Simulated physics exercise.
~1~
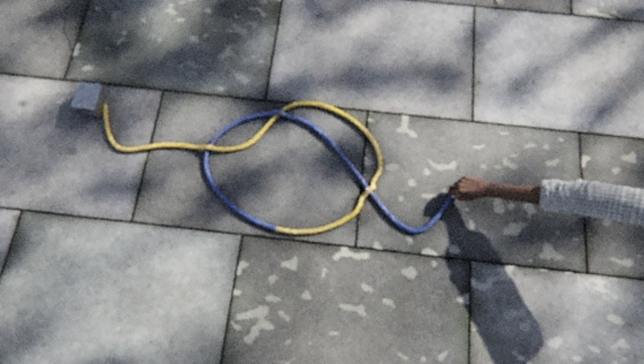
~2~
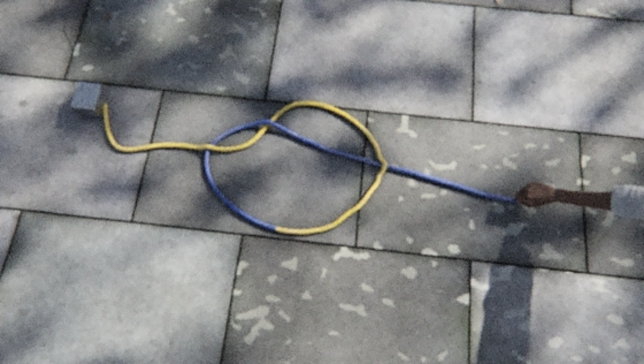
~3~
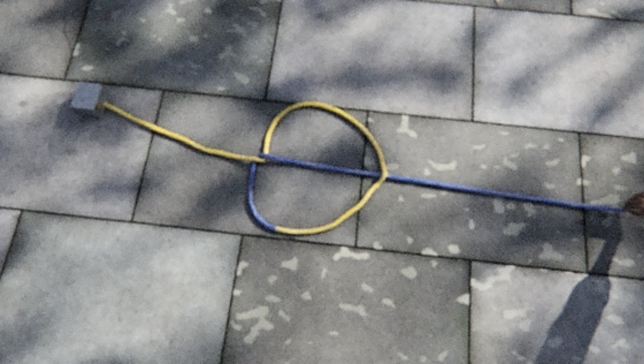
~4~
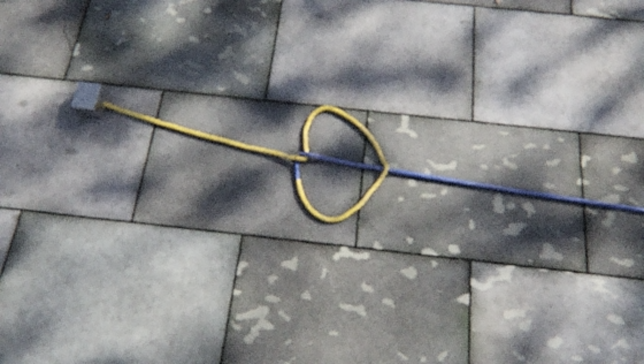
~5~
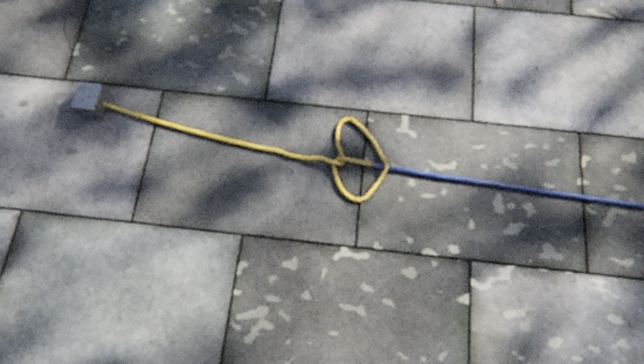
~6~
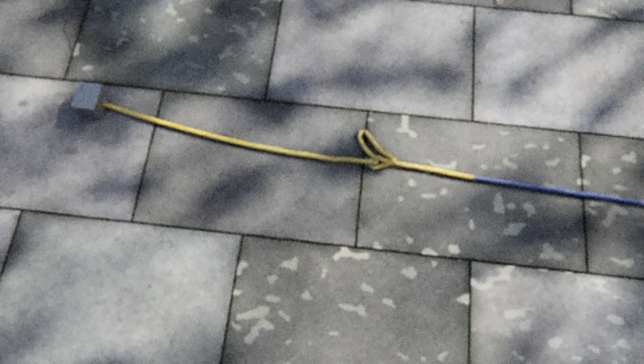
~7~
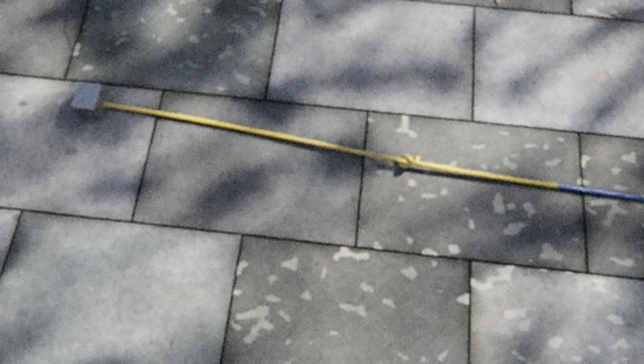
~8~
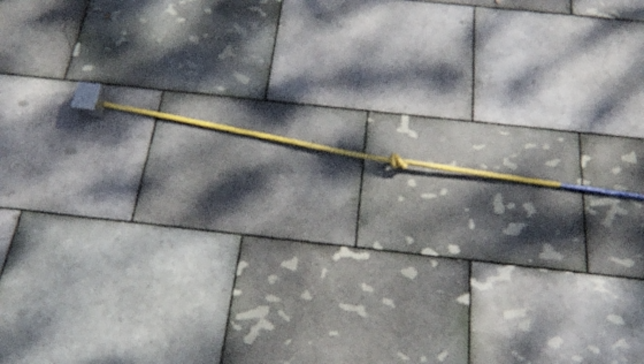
In this clip, a hand pulls the blue end of a looped yellow and blue rope to the right across stone paving while its yellow end stays fixed to a small block at left. The loop shrinks until the rope lies nearly straight with a small tight knot in it.
